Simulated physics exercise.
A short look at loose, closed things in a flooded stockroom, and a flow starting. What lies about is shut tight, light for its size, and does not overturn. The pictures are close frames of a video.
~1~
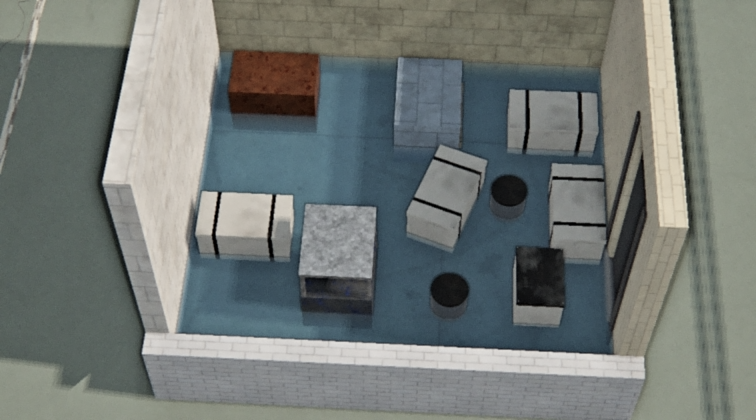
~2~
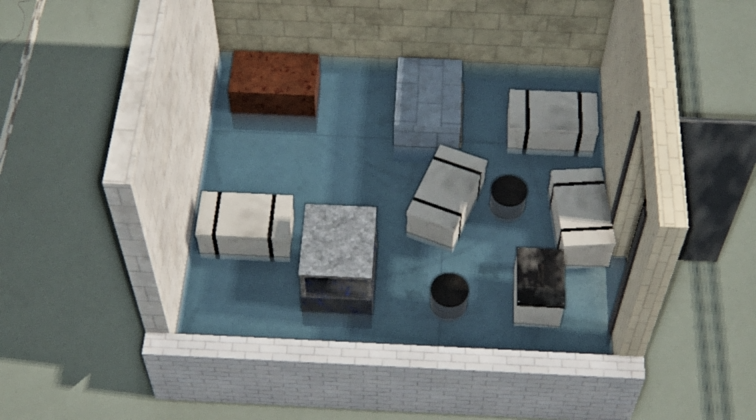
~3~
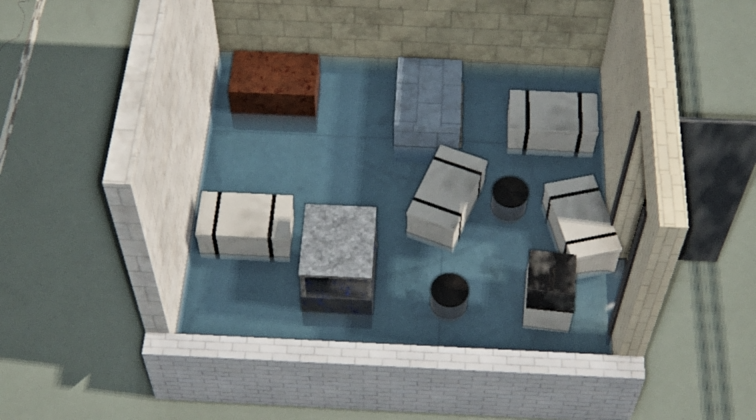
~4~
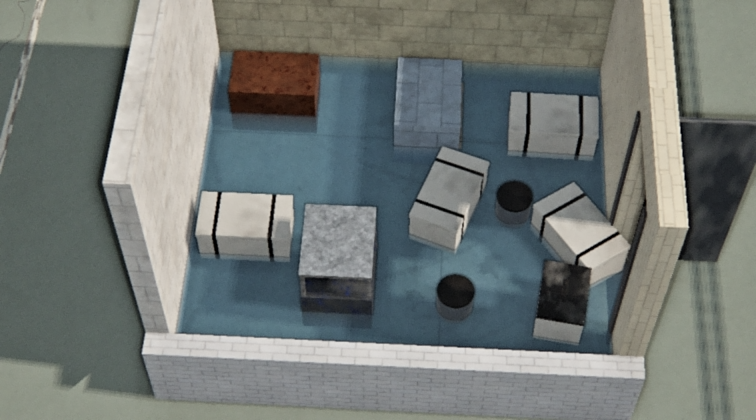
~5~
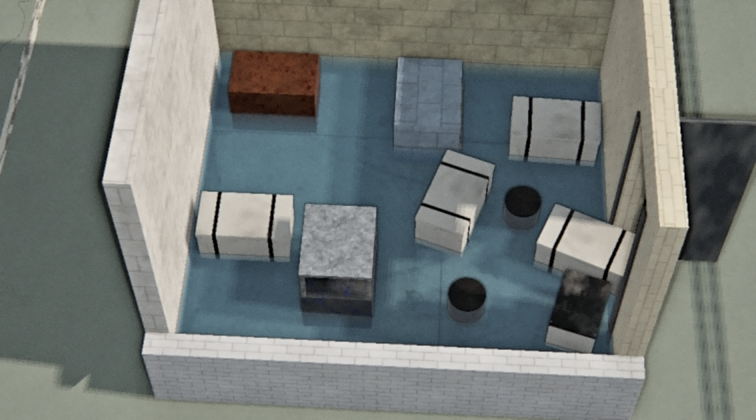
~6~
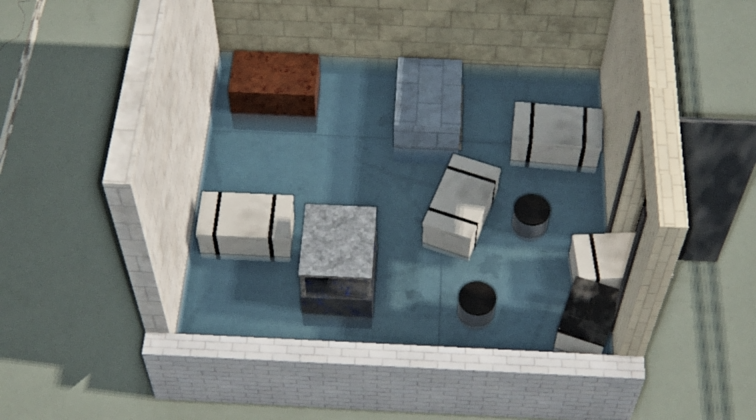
A flooded stockroom with pale brick walls and shallow blue water is seen from a fixed view high above. A rust-red block and a blue-grey block stand at the back, a grey speckled block nearer the front, with black-banded white trunks, two dark round tubs and a dark-topped chest around them. The right-hand trunk turns and drifts with the chest toward the lower right, then the tubs and middle trunk shift slightly.
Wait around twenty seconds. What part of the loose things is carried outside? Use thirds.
That comes to two thirds or more.
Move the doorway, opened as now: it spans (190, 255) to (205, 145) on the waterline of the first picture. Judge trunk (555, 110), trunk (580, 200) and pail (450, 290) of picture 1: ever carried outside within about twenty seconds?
In that order: Inside, inside, gone.
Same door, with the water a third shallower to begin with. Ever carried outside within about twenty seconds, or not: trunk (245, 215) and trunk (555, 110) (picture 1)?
One after the other: Still in, stays.
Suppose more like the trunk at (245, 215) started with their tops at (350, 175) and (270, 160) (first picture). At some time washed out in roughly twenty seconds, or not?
One after the other: Out, stays.
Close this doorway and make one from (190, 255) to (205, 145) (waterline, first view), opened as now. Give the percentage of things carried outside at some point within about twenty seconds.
Near 60 in a hundred.
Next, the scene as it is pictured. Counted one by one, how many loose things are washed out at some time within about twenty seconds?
I count 6.
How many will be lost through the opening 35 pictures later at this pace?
That makes 6.
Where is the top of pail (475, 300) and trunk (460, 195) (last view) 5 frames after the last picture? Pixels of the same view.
Roughly at (529, 301) and (512, 213).
A moment on, 2 of 7 are out; 5 afloat.
Next, 5 of 7 are out; 2 afloat.
Later, 6 of 7 are out; 1 afloat.
In the end, 6 of 7 are out; 1 afloat.
